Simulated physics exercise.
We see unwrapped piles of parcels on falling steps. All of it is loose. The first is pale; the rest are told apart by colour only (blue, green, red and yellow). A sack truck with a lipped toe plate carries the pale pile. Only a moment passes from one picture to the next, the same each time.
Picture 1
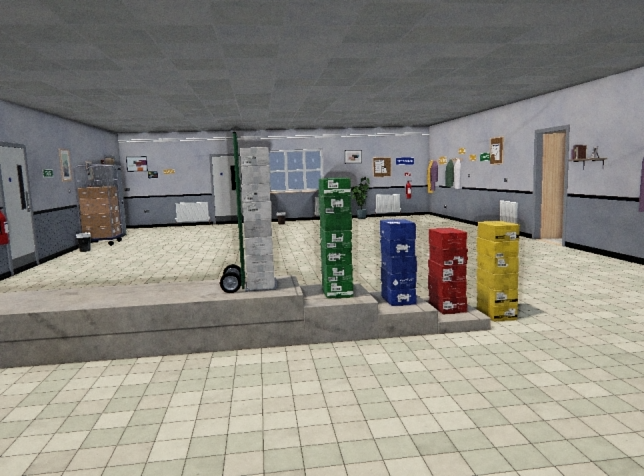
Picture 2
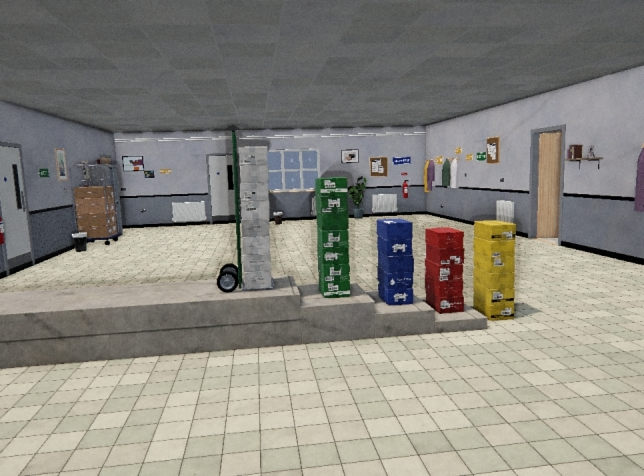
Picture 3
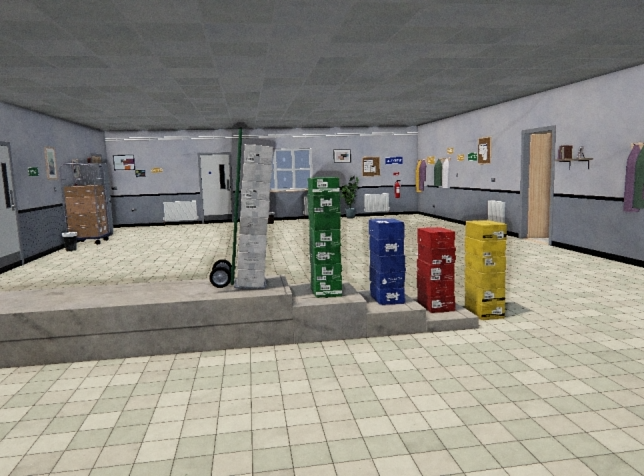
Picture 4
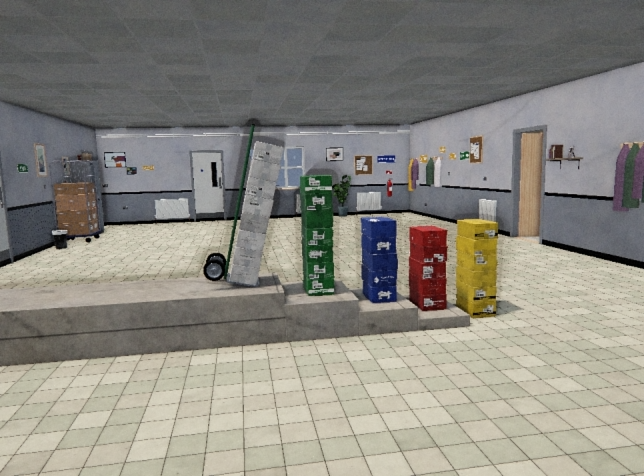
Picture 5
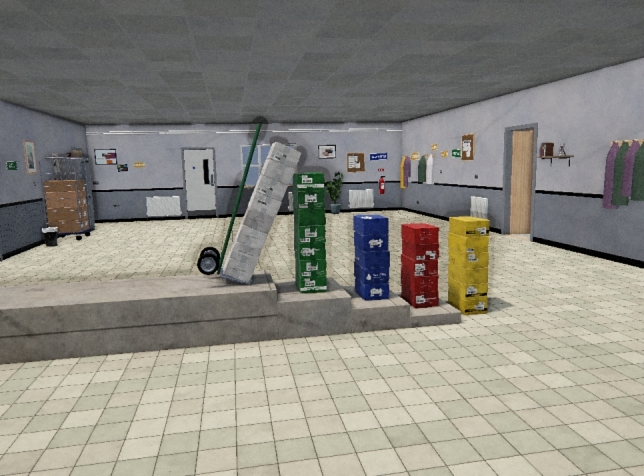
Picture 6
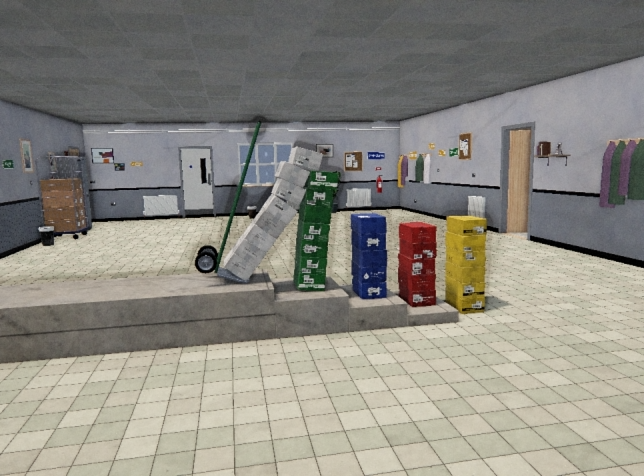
A tall pale stack on a hand truck leans right and pushes the green stack's top.
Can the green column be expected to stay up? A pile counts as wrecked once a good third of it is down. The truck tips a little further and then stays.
It gets wrecked.
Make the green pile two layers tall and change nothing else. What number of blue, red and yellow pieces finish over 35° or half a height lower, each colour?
The counts are blue 4, red 5, yellow 5.
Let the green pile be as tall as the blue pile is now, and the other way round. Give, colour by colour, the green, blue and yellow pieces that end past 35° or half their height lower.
Pile by pile, green 5, blue 7, yellow 6.
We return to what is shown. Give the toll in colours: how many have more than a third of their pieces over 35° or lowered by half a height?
The toll is 4.
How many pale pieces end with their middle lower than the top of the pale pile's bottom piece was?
It comes to 6.
Shortly afterwards, 8 of the pale pile down; none of the 7 green parcels down (0 of 23 in all colours); top green parcel tilted clearly.
Next, 8 of the pale pile down; 7 of the 7 green parcels down (7 of 23 in all colours); top green parcel tilted steeply, some two heights lower; top blue parcel tilted clearly.
Some moments later, 8 of the pale pile down; 7 of the 7 green parcels down (13 of 23 in all colours); top green parcel upside down; top blue parcel tilted clearly, about its own height lower.
Afterwards, 8 of the pale pile down; 7 of the 7 green parcels down (23 of 23 in all colours); top green parcel tilted steeply, some eight heights lower; top yellow parcel on its side.
In the end, 8 of the pale pile down; 7 of the 7 green parcels down (23 of 23 in all colours); top green parcel upside down; top yellow parcel upside down. From the last view, middles, top yellow parcel near (594, 290).
